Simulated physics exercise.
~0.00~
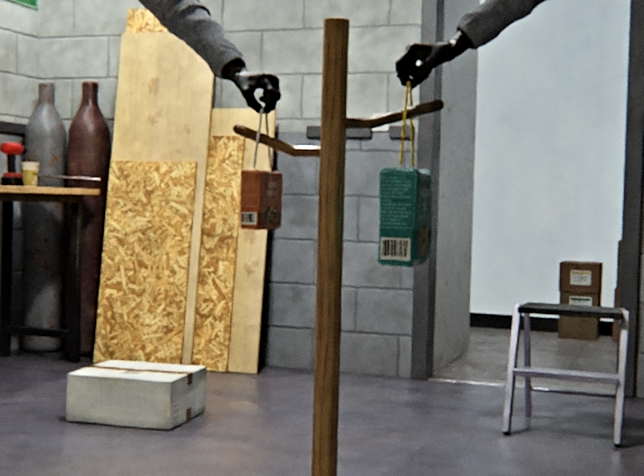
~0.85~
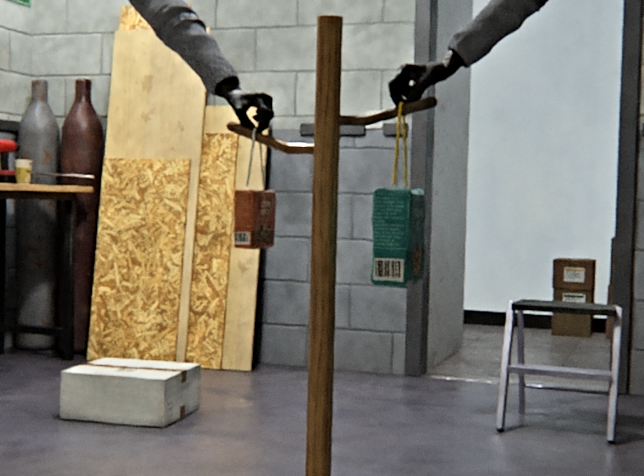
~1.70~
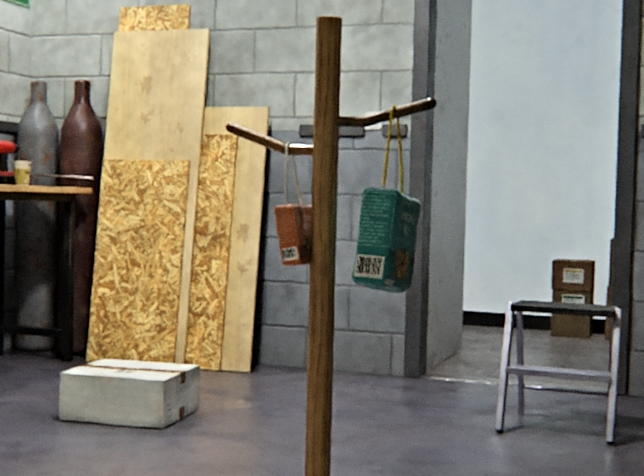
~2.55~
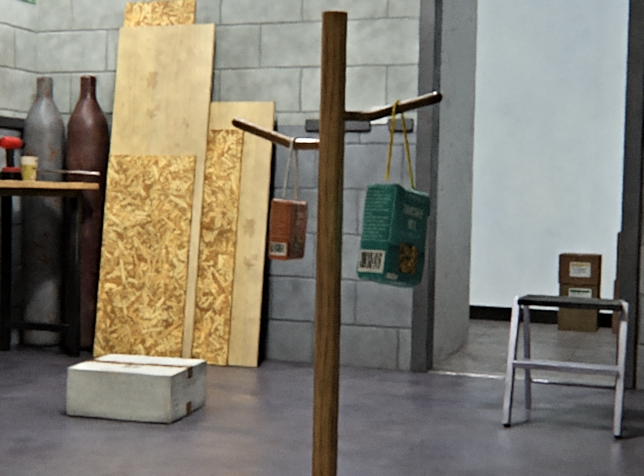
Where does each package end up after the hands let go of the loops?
The orange package stays hanging by its loop on the left peg, and the turquoise one stays hanging on the right peg.
